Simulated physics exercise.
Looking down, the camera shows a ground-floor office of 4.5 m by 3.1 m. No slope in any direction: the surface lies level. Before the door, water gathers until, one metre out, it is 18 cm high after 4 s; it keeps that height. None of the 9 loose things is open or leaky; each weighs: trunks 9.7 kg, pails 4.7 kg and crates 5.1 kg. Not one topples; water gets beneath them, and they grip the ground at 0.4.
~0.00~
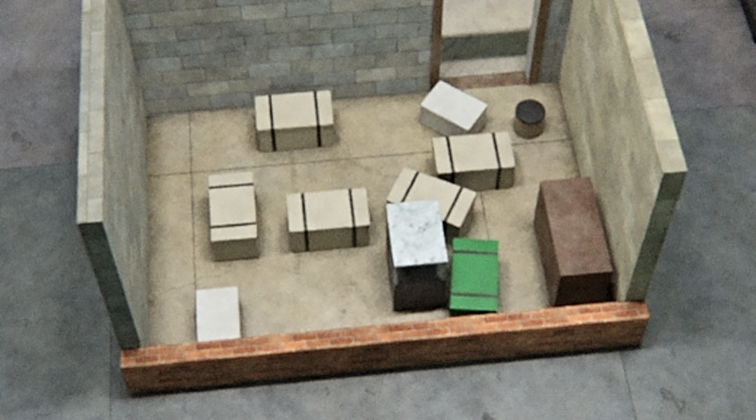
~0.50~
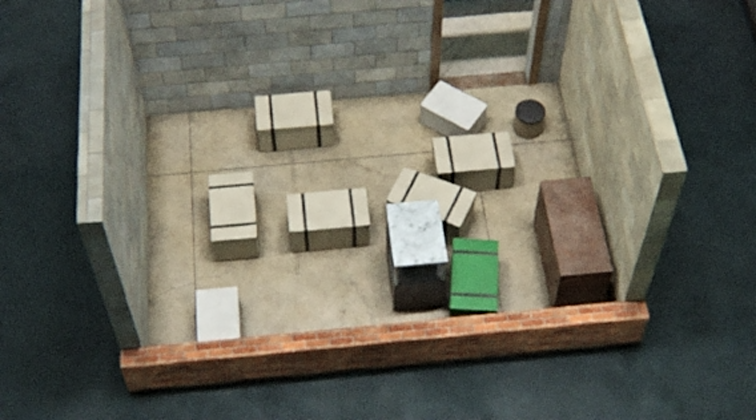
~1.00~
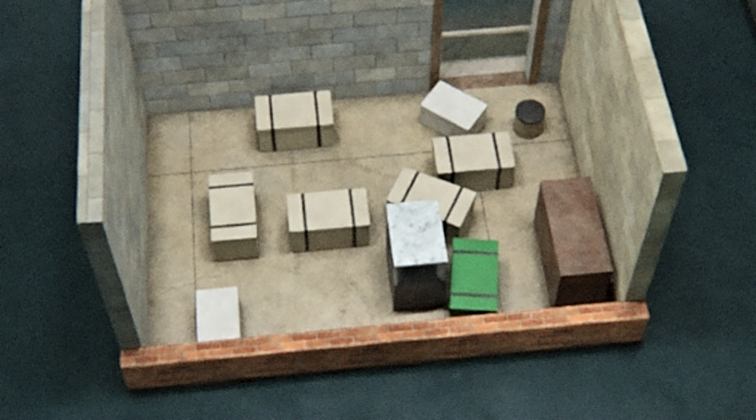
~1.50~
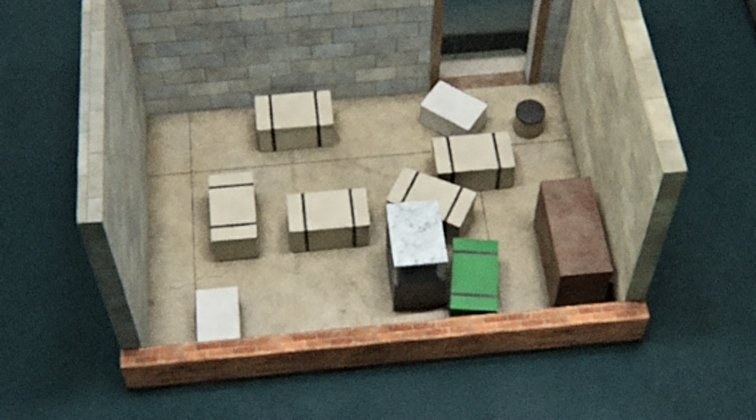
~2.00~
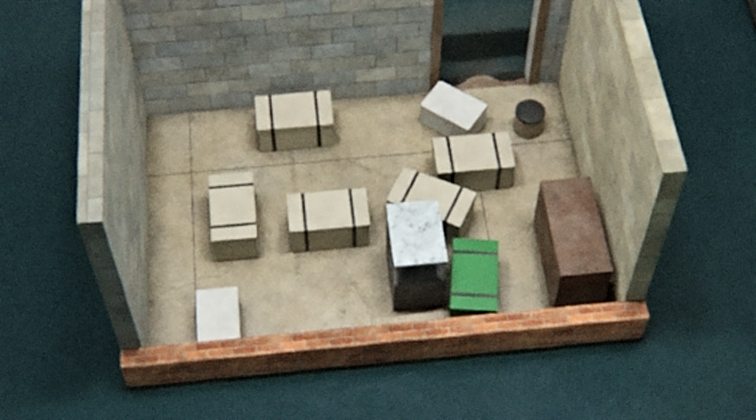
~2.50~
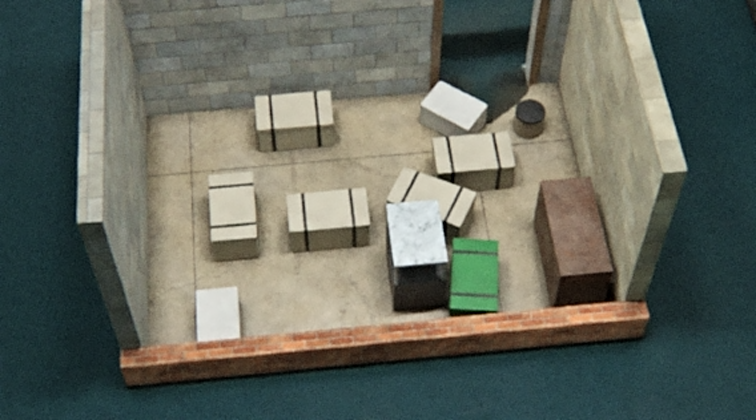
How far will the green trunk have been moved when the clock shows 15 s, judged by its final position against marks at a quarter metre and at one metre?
It will stay close to its spot.
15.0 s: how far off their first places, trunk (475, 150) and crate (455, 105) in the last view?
In turn: 200 cm, 100 cm.
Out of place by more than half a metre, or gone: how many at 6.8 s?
By then the count is 3.
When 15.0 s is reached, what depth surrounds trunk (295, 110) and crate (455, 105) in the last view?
Around 6 cm and 8 cm.
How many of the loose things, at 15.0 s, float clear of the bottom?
Tally: 9 of them.
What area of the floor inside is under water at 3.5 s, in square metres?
Roughly 1.5 m2 of it is wet.
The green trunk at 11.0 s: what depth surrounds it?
Around 11 cm.
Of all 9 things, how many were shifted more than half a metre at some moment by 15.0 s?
It adds up to 8.
After 3.5 s the green trunk is near (475, 274), 0.0 m from its start, aground; 0 afloat.
After 6.8 s the green trunk is near (469, 279), 0.1 m from its start, afloat; 4 afloat.
After 11.0 s the green trunk is near (475, 274), 0.0 m from its start, afloat; 8 afloat.
After 15.0 s the green trunk is near (480, 273), 0.1 m from its start, afloat; 9 afloat.
